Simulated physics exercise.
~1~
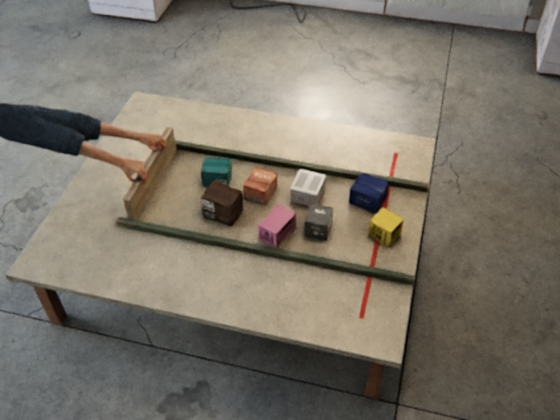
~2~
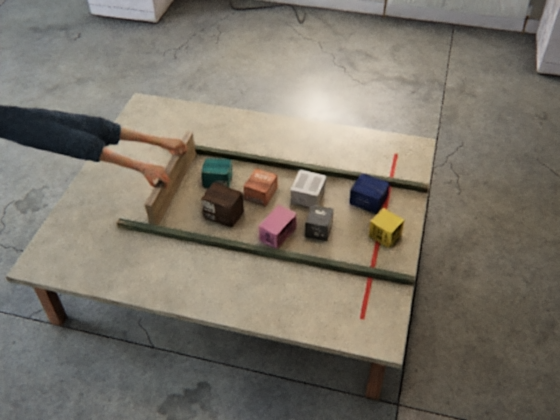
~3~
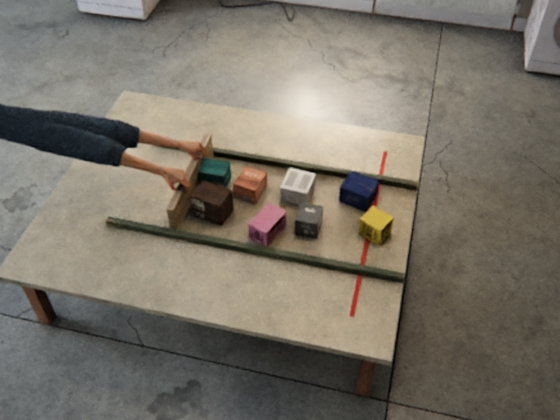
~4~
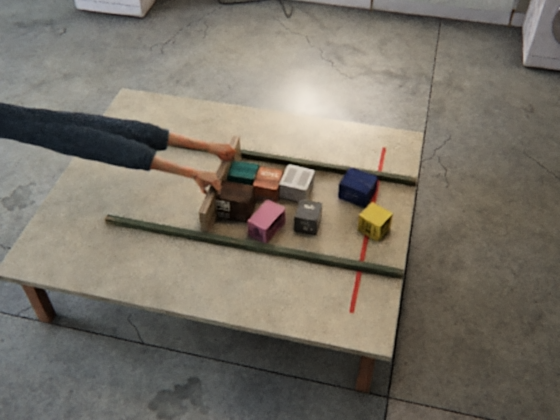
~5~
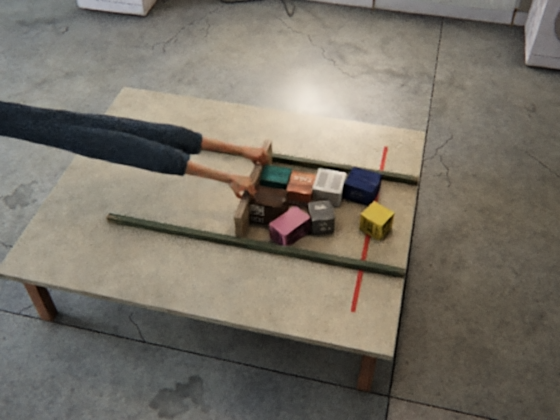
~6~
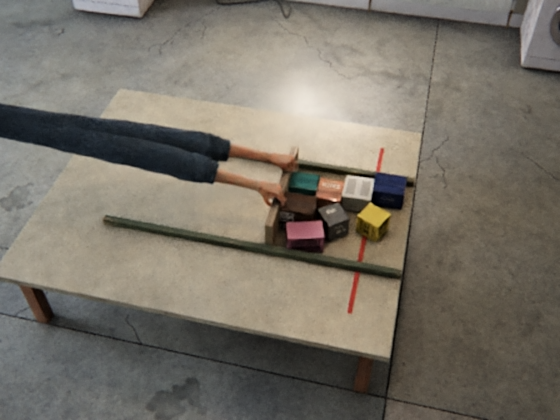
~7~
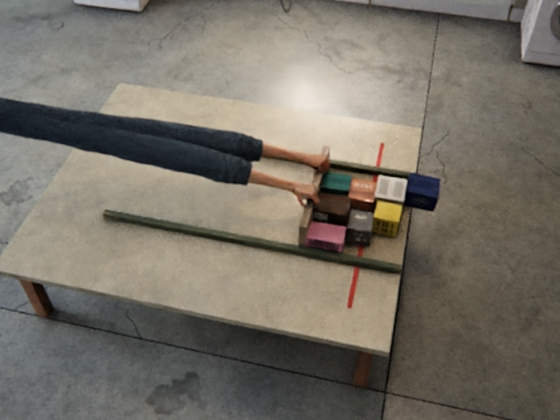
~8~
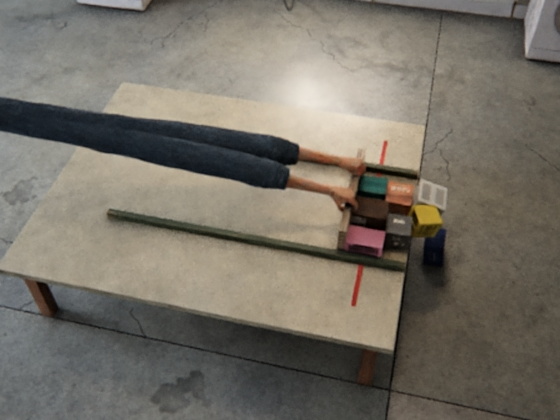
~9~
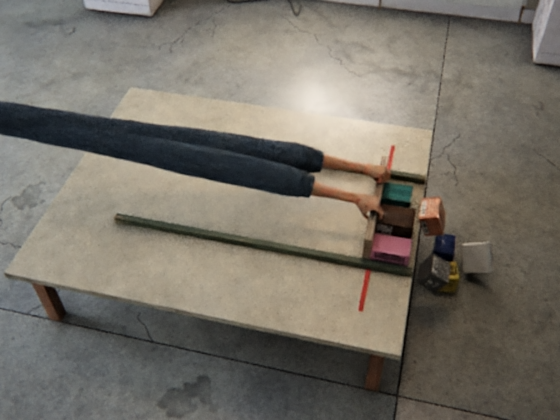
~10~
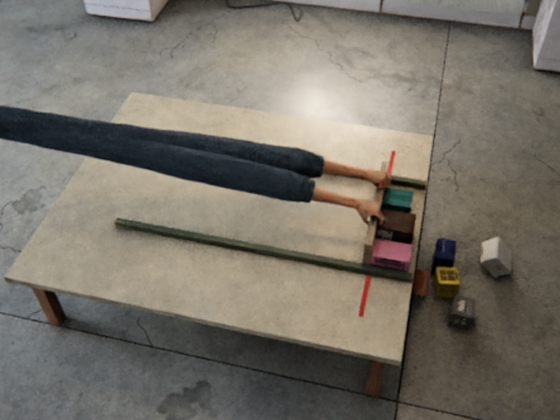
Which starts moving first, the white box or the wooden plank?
The wooden plank starts moving first, pushed to the right by the hands. The white box stays where it is until later, when the boxes behind it have been gathered up.
We see two hands push an upright plank to the right along a table between two rails, gathering boxes into a tight cluster and driving five over the far edge to the floor, while the turquoise, brown and pink ones remain on top.
